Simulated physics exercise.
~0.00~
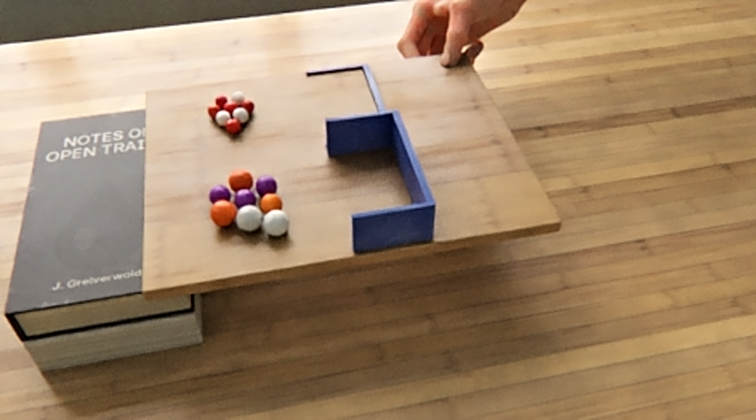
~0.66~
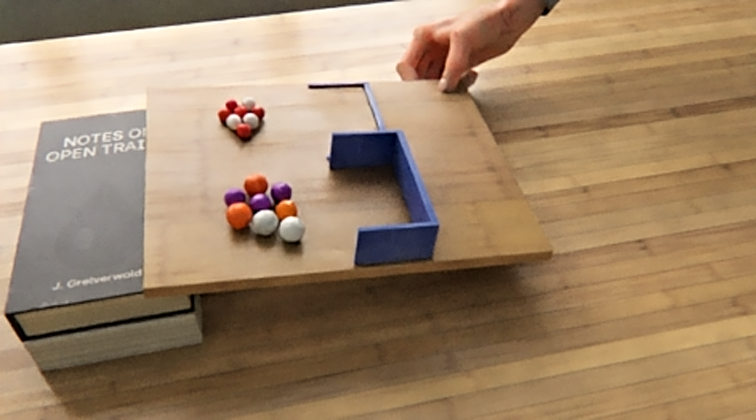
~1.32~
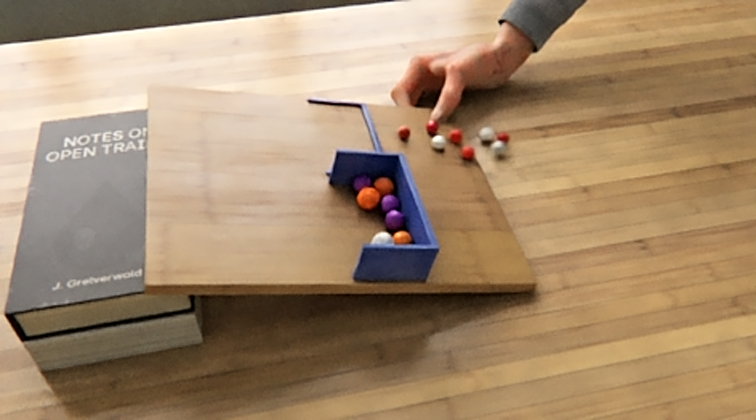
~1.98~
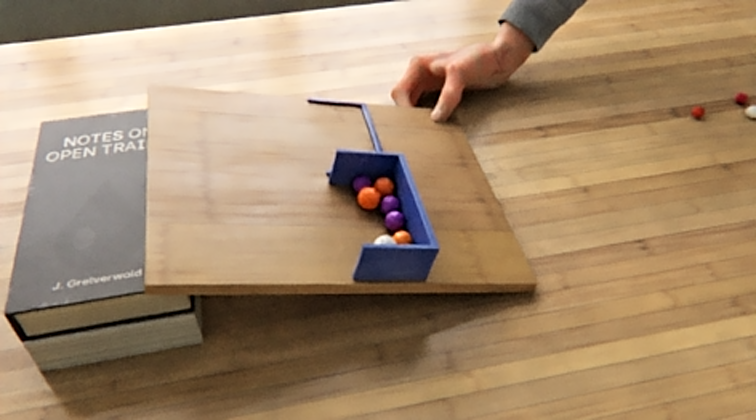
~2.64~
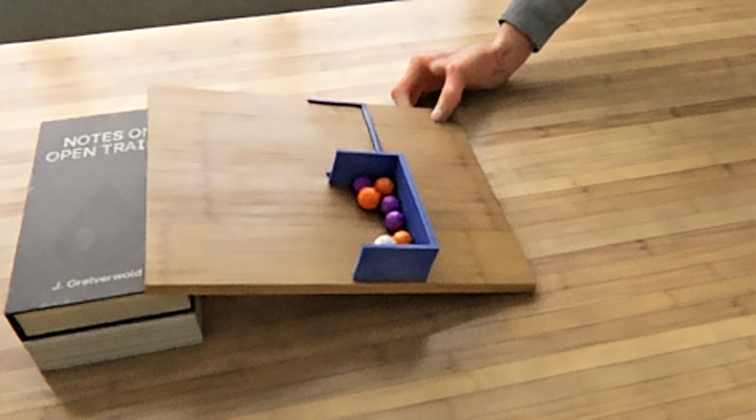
In the video, a hand lowers one end of a wooden board propped on books, and two groups of small balls roll right. The orange, purple and white balls gather inside the near blue barrier, while the red and white ones pass the far barrier and roll out of view.
